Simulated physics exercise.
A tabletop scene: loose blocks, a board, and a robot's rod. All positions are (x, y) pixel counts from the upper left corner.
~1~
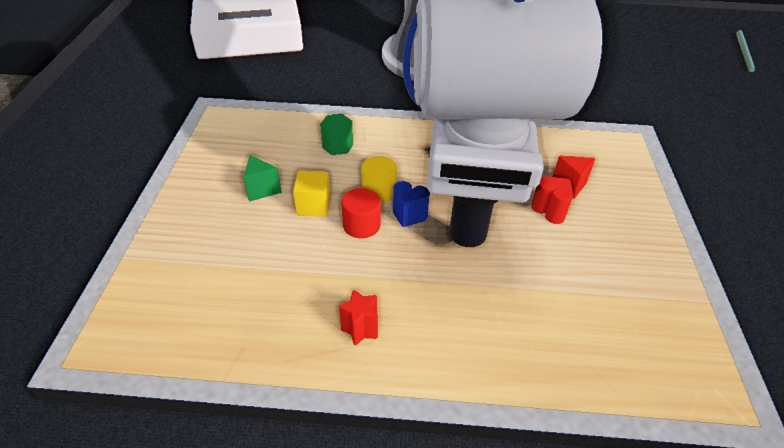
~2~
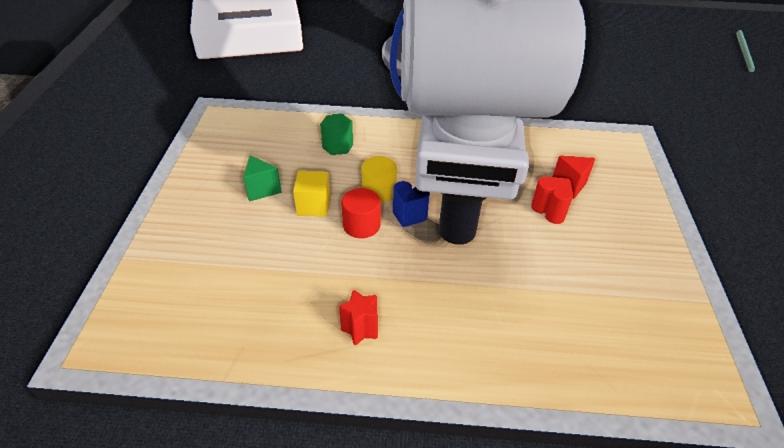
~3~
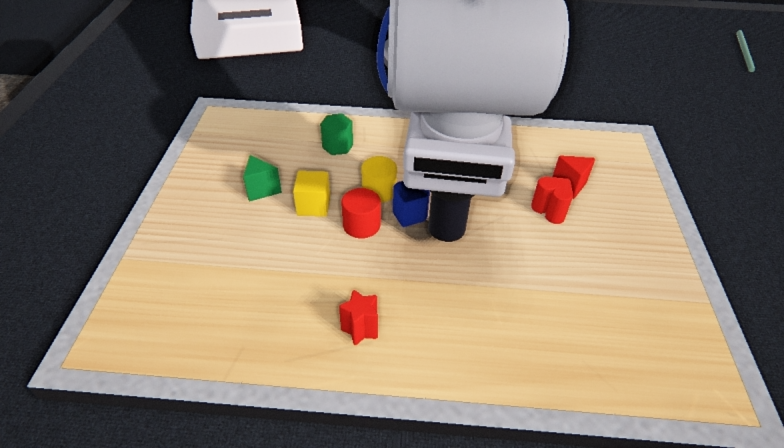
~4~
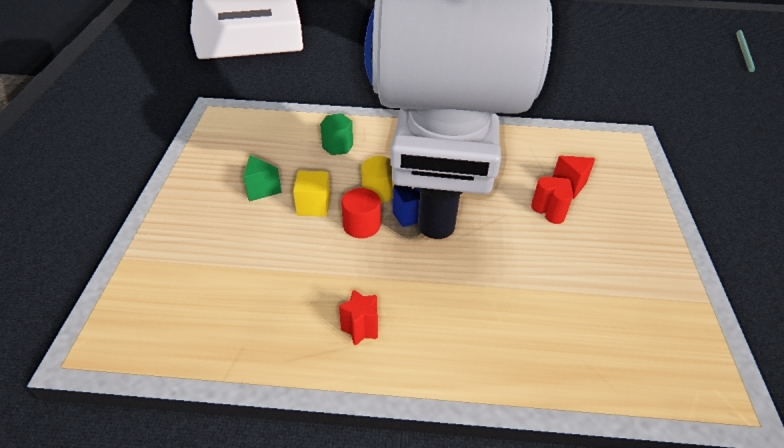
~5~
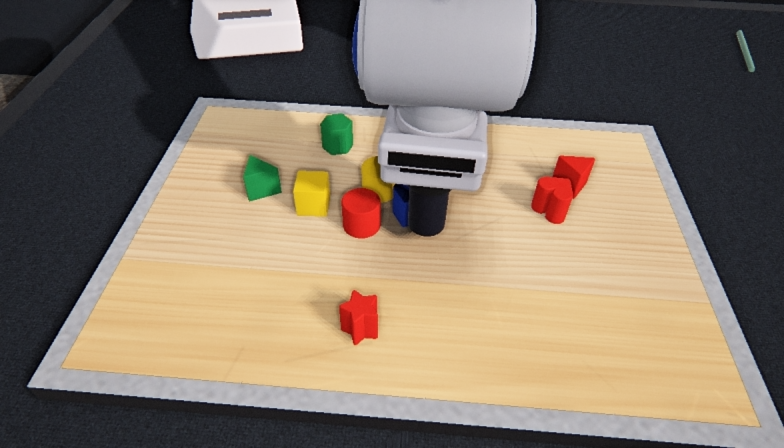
Robot arm with a black rod sliding slowly left toward a blue block, while the coloured blocks on the wooden board stay still.
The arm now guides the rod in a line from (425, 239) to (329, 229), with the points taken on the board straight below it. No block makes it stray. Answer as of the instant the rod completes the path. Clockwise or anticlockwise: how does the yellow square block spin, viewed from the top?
Viewed from above: Clockwise.
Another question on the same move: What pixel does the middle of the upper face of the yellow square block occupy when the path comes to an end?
The top centre is at (286, 169).
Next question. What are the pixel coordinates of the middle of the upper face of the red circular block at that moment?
Expect it around (295, 191).
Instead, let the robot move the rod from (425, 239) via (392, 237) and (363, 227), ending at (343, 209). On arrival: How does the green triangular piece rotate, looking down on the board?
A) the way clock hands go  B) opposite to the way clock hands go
The one that fits is B, opposite to the way clock hands go.
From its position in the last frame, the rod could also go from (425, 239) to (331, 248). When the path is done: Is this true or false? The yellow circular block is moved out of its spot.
That claim is false.
On the path given first. One third of the way, rod at (393, 220); red circular block at (358, 199); blue heart at (403, 189), turned 30° clockwise.
Two thirds of the way, rod at (359, 217); yellow square block at (302, 178), turned 25° clockwise; red circular block at (326, 195); blue heart at (403, 189), turned 30° clockwise.
At the end, rod at (328, 214); green triangular piece at (254, 163), turned 25° anticlockwise; yellow square block at (286, 169), turned 70° clockwise; red circular block at (295, 191); blue heart at (403, 189), turned 30° clockwise.
